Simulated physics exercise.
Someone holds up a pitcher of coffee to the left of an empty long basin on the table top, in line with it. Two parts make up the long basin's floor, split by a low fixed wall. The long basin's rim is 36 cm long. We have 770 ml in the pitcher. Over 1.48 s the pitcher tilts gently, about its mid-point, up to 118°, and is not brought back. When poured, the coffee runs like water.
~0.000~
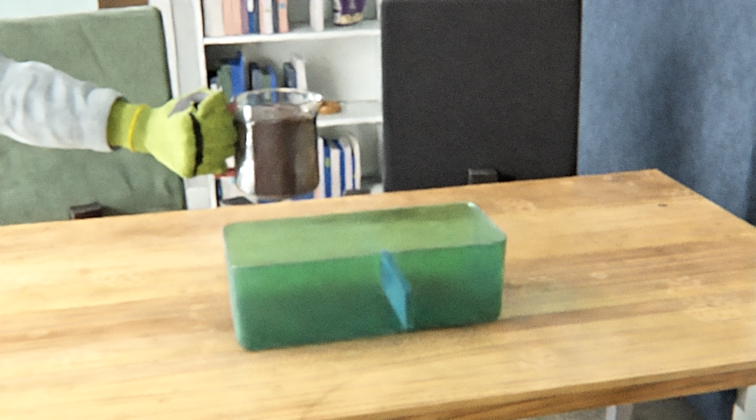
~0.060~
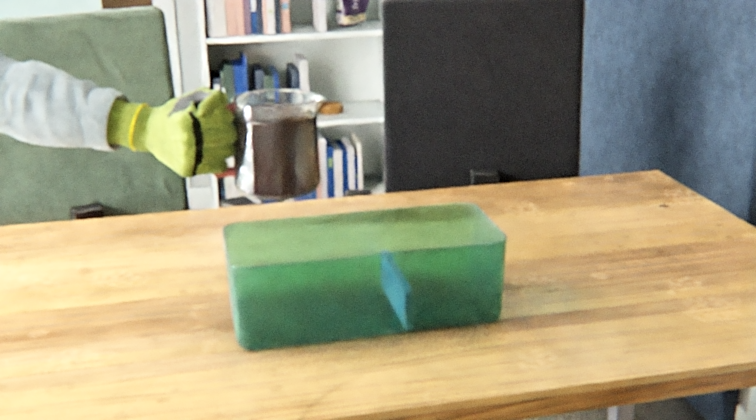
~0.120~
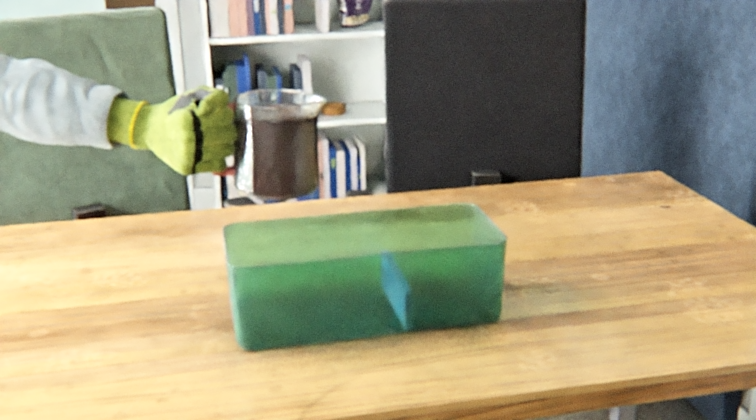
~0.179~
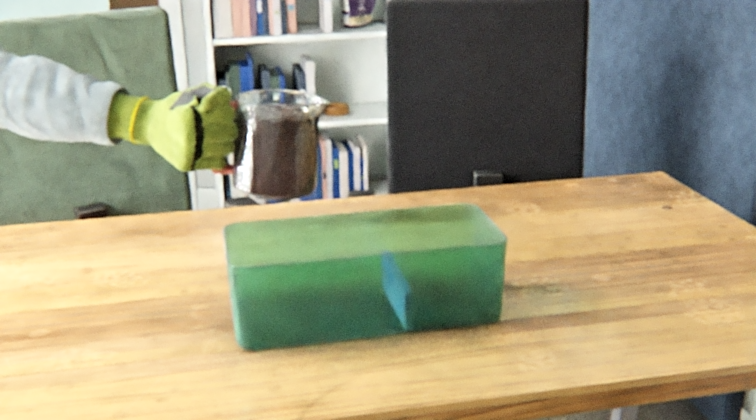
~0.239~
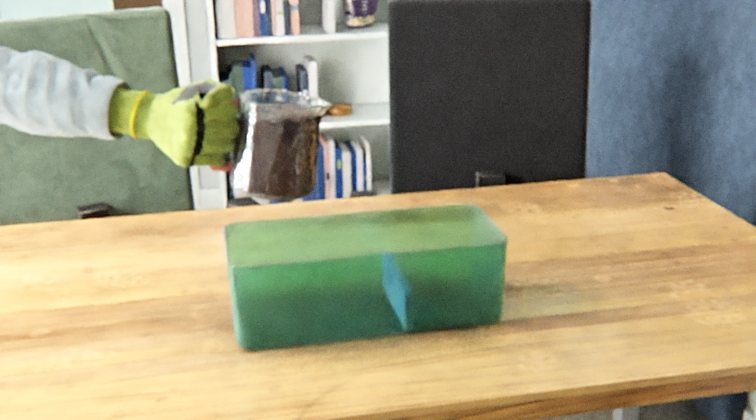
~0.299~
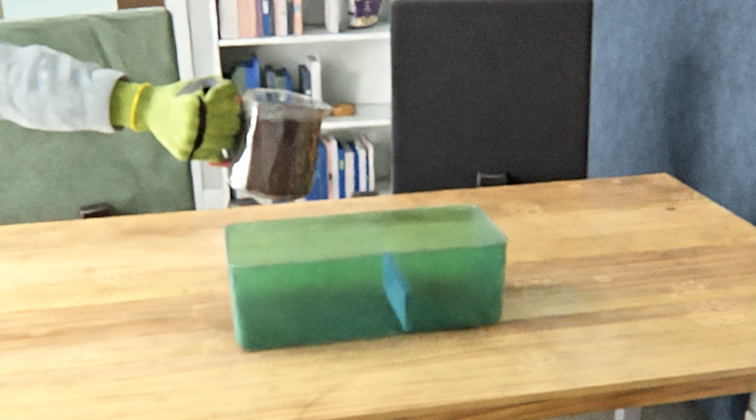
A translucent green block-like basin with a blue upright divider inside sits on a wooden table, seen from slightly above and in front. A hand in a yellow-green glove and grey sleeve holds a glass pitcher of dark coffee above its left end, before dark and green chairs, a white bookshelf and blue fabric. The gloved hand slowly tilts the pitcher slightly to the right, while the basin stays still.
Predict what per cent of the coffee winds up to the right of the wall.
Roughly 24 per cent is past the wall.
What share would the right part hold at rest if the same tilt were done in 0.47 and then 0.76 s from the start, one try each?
The first try gives around 10 percent, the second around 10 percent.
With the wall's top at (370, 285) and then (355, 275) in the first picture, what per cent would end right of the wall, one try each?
In order, 70 and 85 per cent.
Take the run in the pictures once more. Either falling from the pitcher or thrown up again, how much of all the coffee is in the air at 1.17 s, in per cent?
Airborne fraction: Approx. 12 %.
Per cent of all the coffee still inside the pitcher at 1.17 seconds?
About 20 per cent.
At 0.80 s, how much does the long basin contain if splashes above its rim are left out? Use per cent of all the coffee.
Estimate - around 7 in a hundred parts.
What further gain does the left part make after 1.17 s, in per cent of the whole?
Around 30 in a hundred.
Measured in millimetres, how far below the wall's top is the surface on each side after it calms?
I'd say some 36 mm on the left and some 44 mm on the right.
By 0.80 s the tilt is 67° and 78 per cent is still to pour, 5 is left of the wall and 2 right of it.
By 1.17 s the tilt is 106° and 20 per cent is still to pour, 45 is left of the wall and 22 right of it.
By 1.56 s the tilt is 118° and 0 per cent is still to pour, 75 is left of the wall and 23 right of it.
By 1.98 s the tilt is 118° and 0 per cent is still to pour, 75 is left of the wall and 24 right of it.
At rest 75 per cent lies left of the wall, 24 right of it and 1 outside.
